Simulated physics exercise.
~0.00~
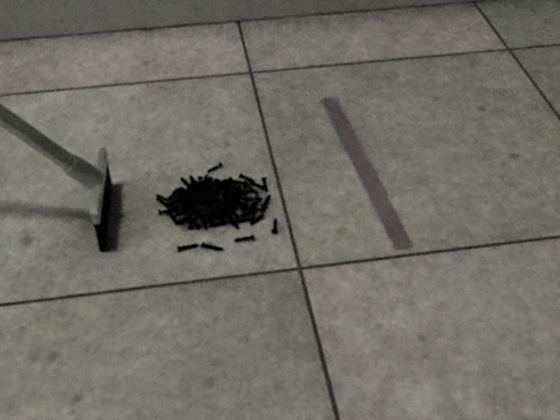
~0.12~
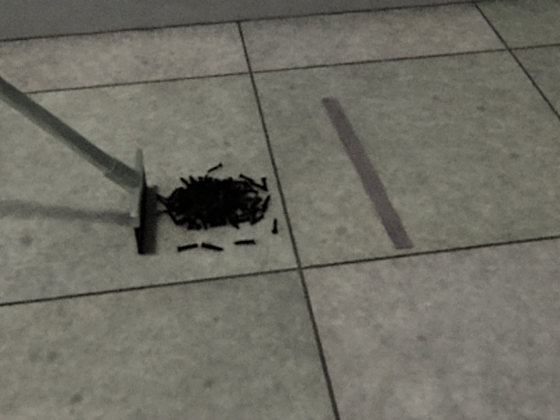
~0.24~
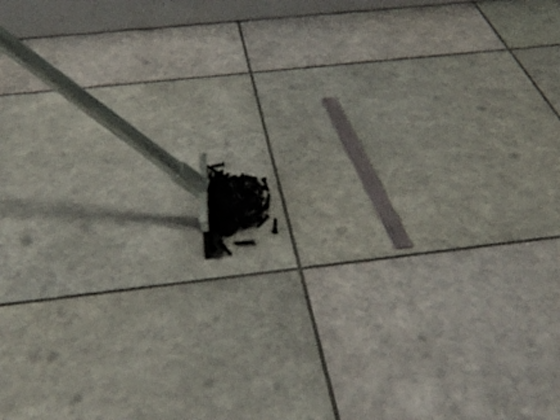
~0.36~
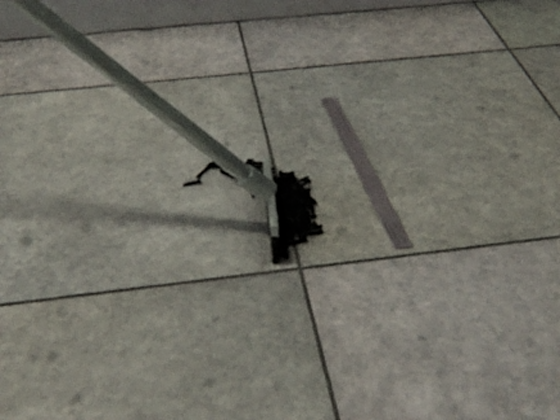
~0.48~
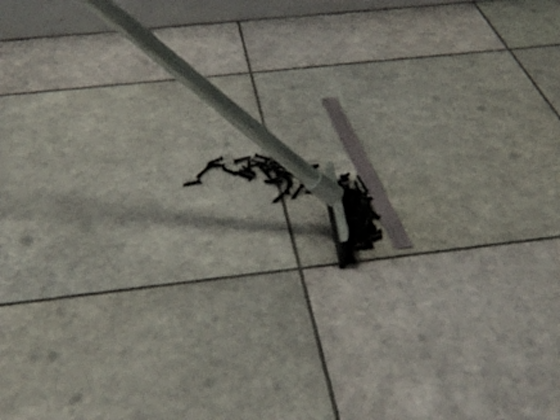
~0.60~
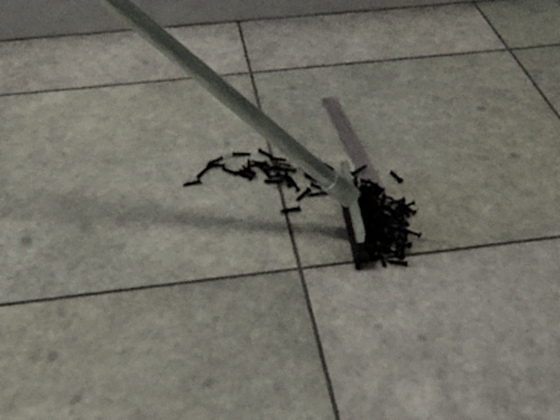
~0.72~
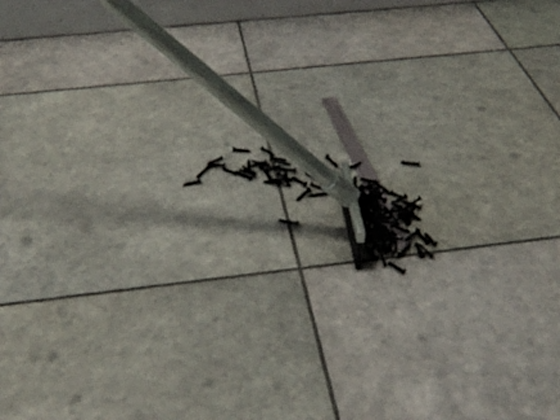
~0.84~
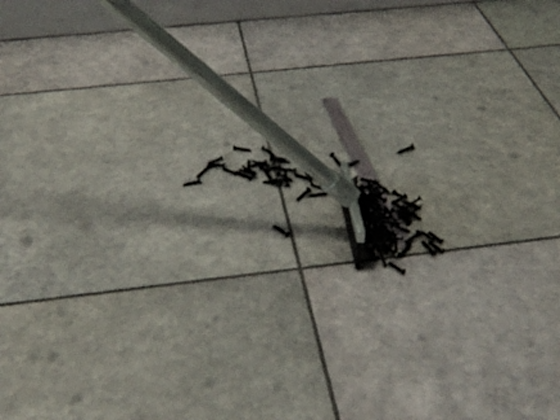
A squeegee on a long pole pushed a pile of small black screws rightward across gray floor tiles toward a flat strip, leaving some trailing behind, then stopped at the strip while screws scattered around its blade and settled, mostly just past it.
